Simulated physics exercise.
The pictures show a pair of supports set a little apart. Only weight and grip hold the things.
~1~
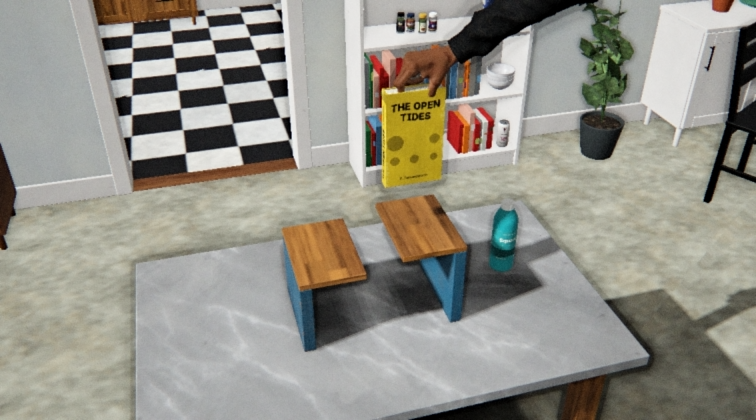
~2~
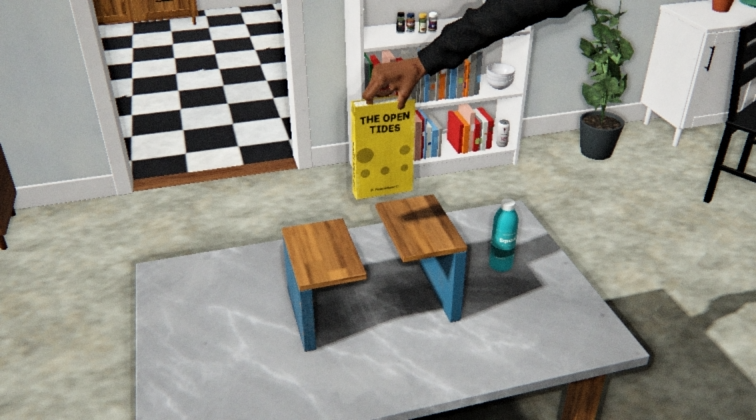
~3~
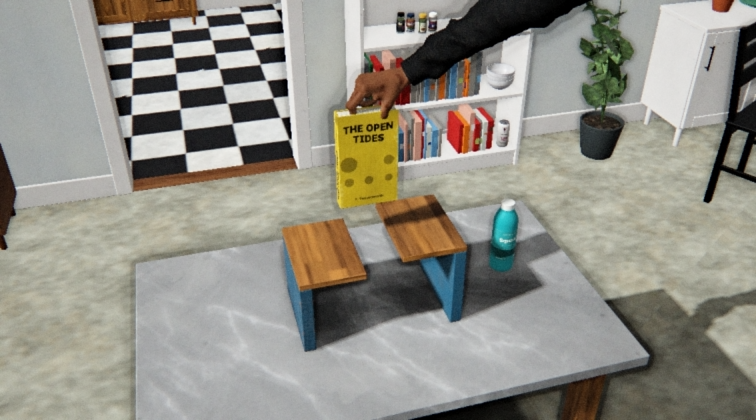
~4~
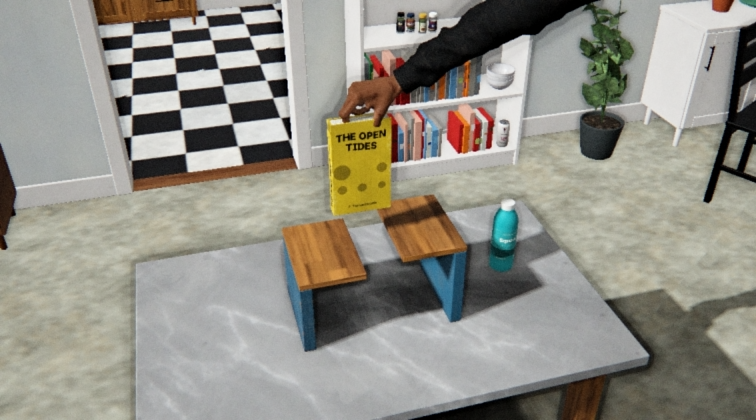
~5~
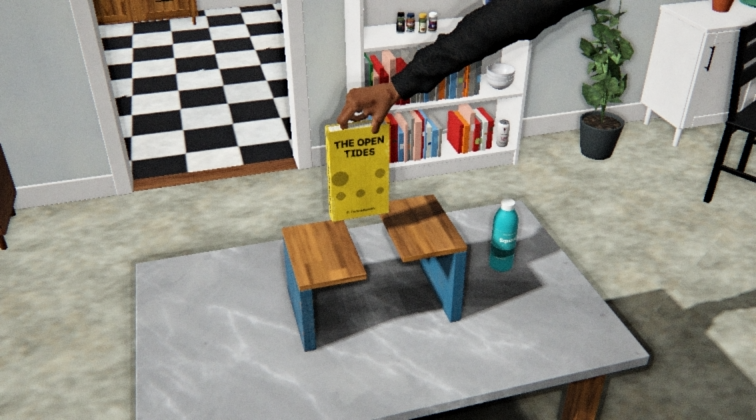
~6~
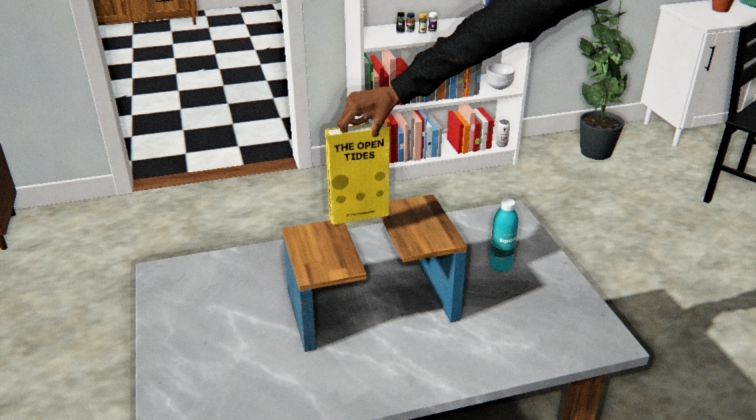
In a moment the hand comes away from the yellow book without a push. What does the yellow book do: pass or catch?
It stays on top.
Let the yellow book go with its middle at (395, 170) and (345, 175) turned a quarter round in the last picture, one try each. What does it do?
In the first case it stays on top; in the second case it stays on top.
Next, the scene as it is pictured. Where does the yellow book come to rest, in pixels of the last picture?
Around (373, 205).
Then, 0.20 s after the last picture, yellow book slid a little near (359, 192).
Then, 0.30 s after the last picture, yellow book tipped 5° from how it was near (363, 203).
Then, 0.40 s after the last picture, yellow book tipped 16° from how it was near (369, 204).
At rest, moved from the start, yellow book; turquoise bottle in place. Seen from the same camera at the end, yellow book near (373, 205). The book is caught.
